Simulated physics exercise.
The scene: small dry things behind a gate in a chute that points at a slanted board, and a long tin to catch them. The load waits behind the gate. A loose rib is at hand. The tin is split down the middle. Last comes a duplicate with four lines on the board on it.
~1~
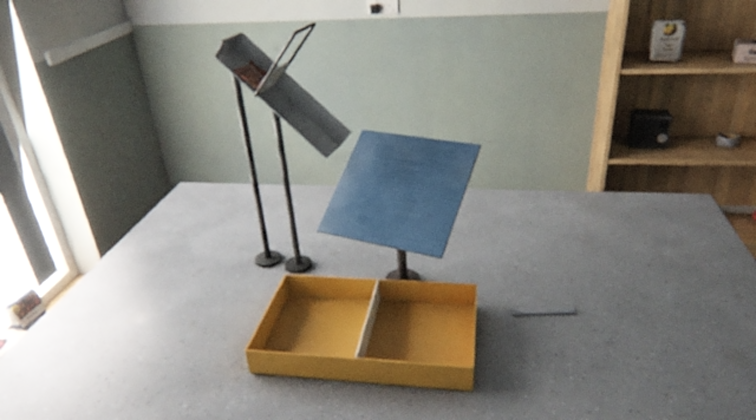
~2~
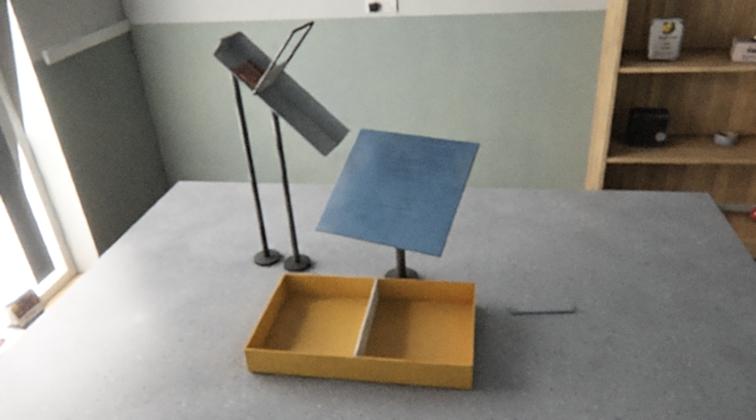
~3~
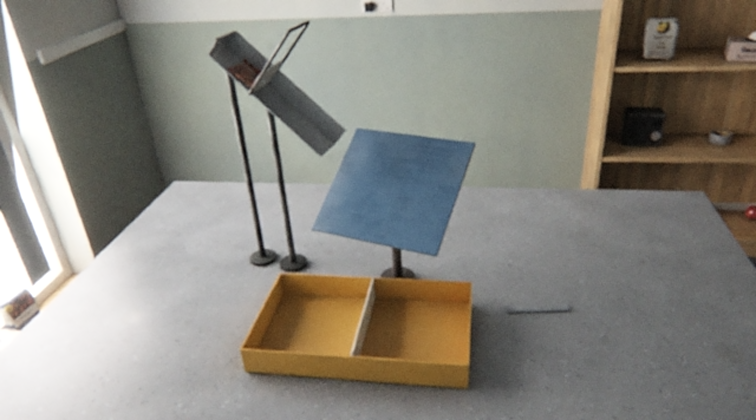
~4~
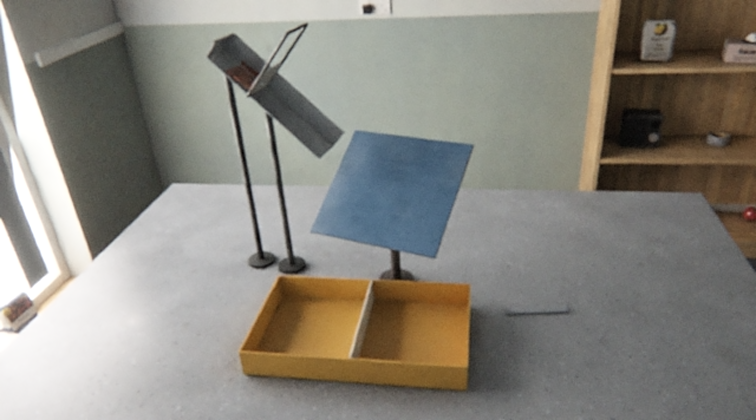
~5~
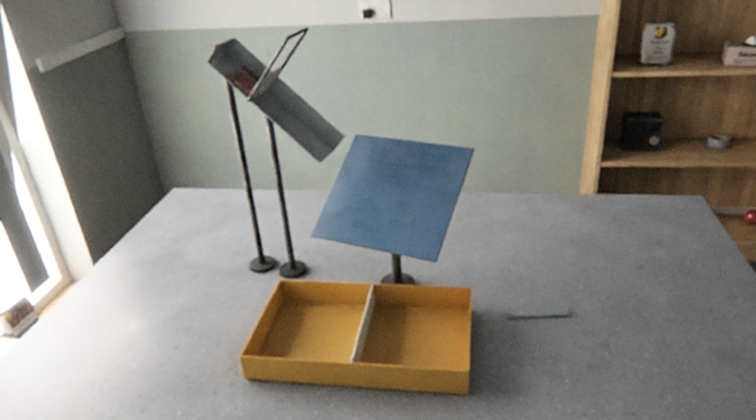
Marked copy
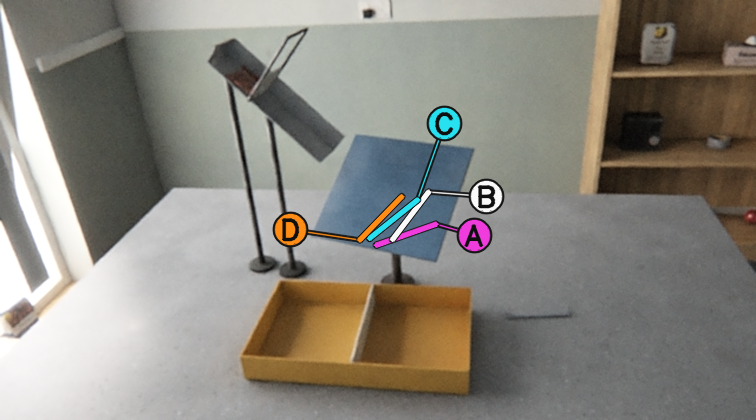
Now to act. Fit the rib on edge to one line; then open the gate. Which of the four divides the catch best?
Go for B.
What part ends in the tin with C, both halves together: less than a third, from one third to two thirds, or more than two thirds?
It is more than two thirds.
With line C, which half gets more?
Left.
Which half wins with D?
The left half.
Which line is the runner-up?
Here it is line A.
On the marked copy, line A from (436, 224) to (376, 245); line B from (428, 192) to (392, 239); line C from (417, 199) to (369, 238); line D from (401, 196) to (359, 240).
For line A, of what is caught, most in the left half, a small part in the right.
For line B, of what is caught, about half in the left half, about half in the right.
For line C, of what is caught, all in the left half, none in the right.
For line D, of what is caught, all in the left half, none in the right.
